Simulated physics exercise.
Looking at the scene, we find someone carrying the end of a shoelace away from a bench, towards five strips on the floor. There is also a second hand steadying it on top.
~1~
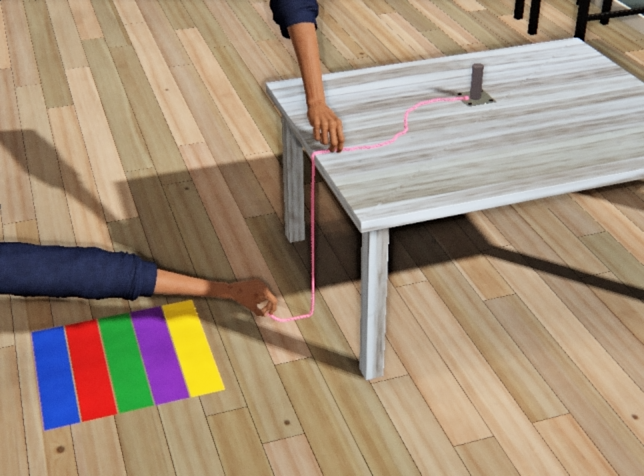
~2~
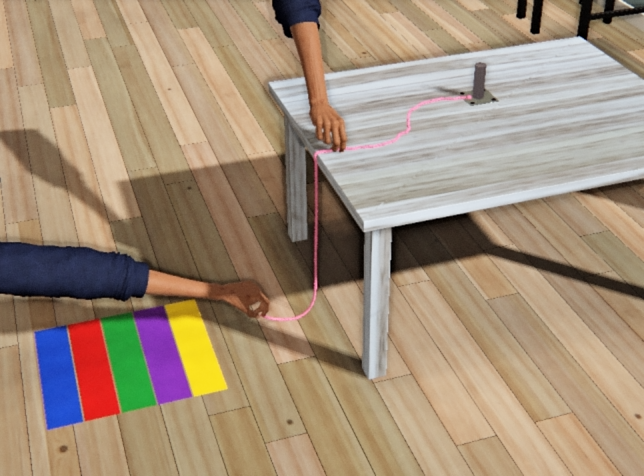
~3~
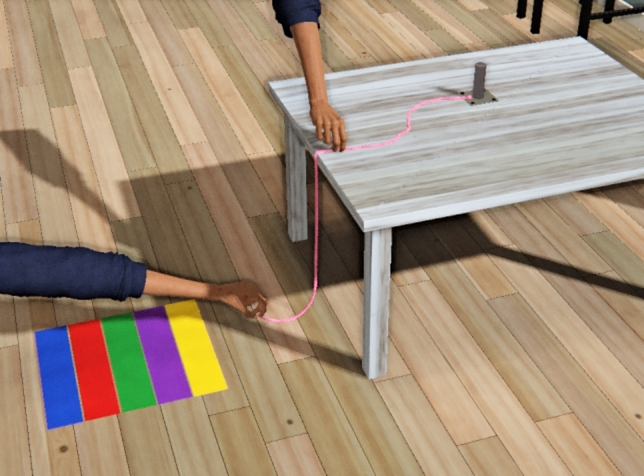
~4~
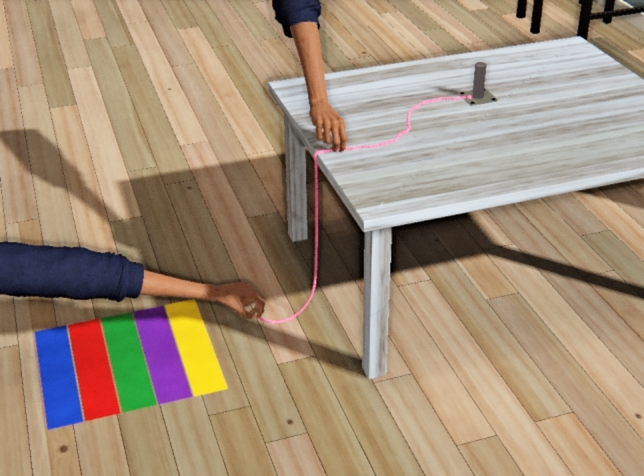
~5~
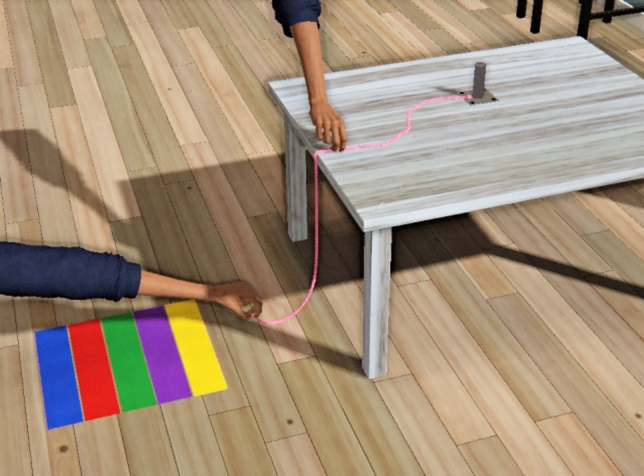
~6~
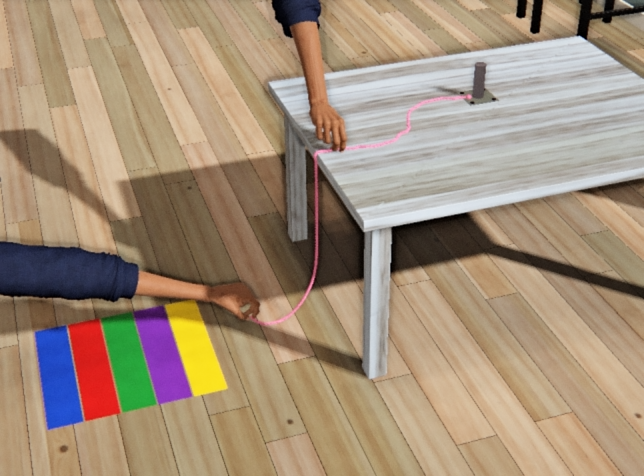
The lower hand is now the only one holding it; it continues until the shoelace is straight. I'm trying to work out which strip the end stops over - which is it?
It stops over the green one.
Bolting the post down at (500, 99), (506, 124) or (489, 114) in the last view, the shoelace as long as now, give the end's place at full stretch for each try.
(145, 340), (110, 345) and (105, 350).
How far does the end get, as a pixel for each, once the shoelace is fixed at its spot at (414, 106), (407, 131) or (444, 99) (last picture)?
First try around (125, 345), second around (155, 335), third around (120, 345).
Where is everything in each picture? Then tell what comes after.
End (268, 313); yellow (202, 375); purple (167, 383); green (132, 391); red (96, 399); blue (59, 407), in the first picture.
End (260, 315); shoelace through (438, 100) (408, 124) (364, 147) (316, 181) (316, 241) (313, 300), in the second picture.
End (258, 315), in the third picture.
End (256, 316); shoelace through (438, 100) (408, 124) (364, 147) (316, 180) (317, 241) (309, 300), in the fourth picture.
End (253, 316), in the fifth picture.
End (251, 317); shoelace through (438, 99) (408, 123) (364, 147) (316, 180) (317, 240) (303, 300), in the sixth picture.
Soon after, end near (191, 329); over yellow.
After that, end near (145, 339); over purple.
At the stop, end near (119, 345); over green. It gets as far as the green strip.
